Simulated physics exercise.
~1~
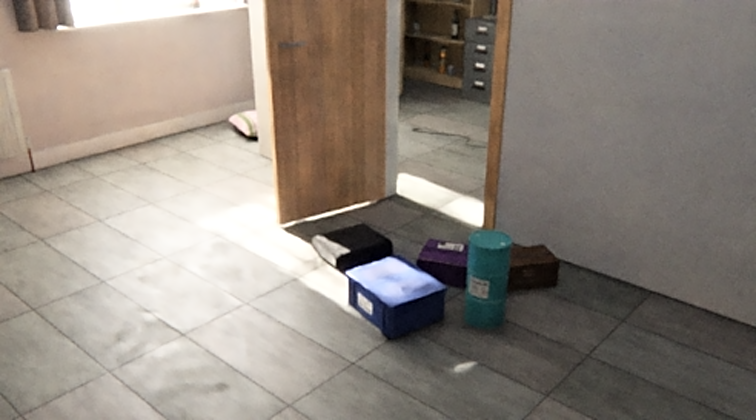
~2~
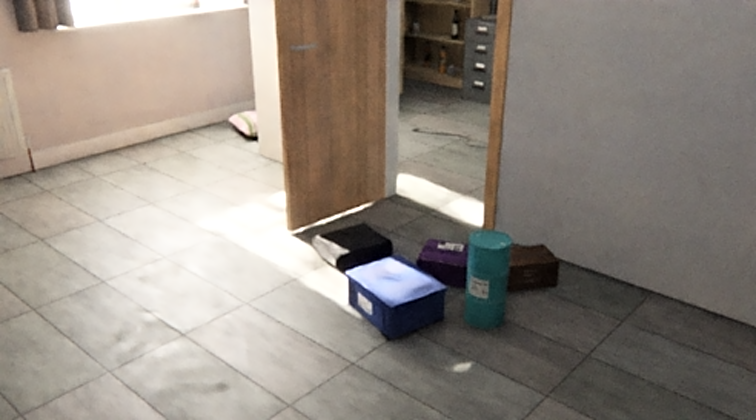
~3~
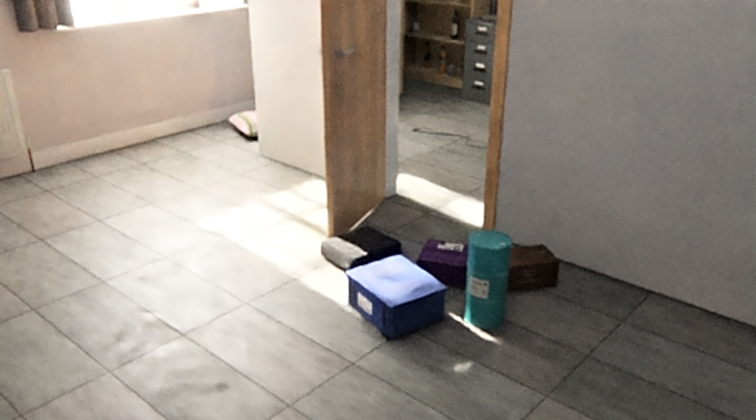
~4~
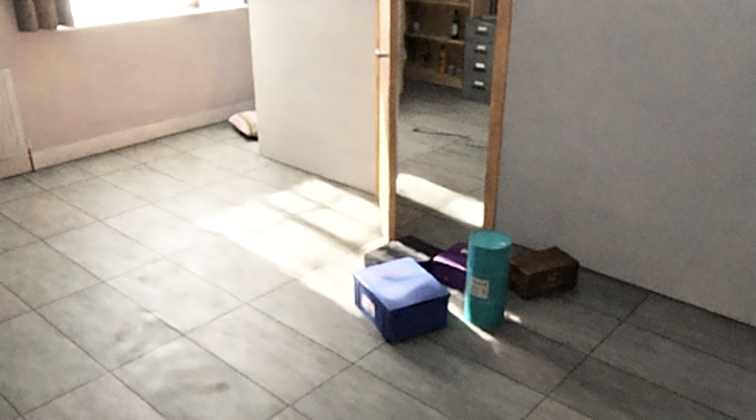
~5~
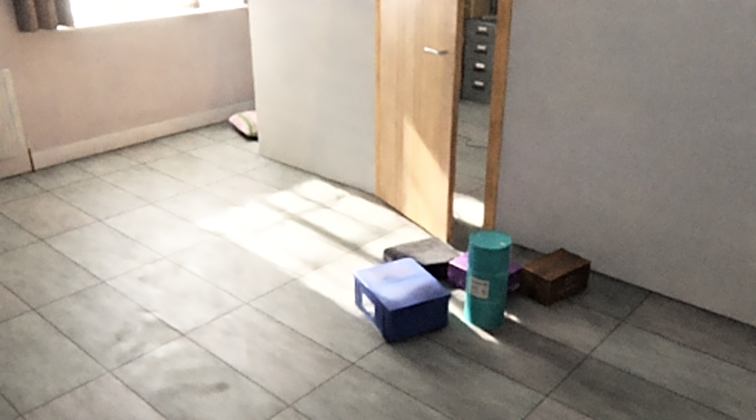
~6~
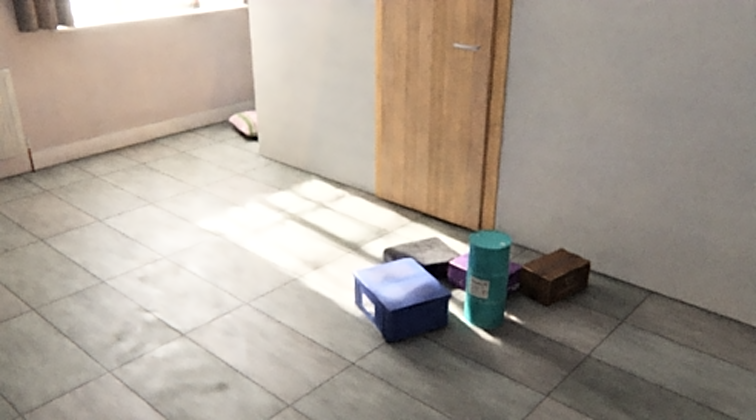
A wooden door swung toward its frame, pushing a black cushion-like item to the right, and a purple parcel and brown box shifted right too. The door ended fully shut, while the blue box and turquoise canister still stood on the tiled floor.
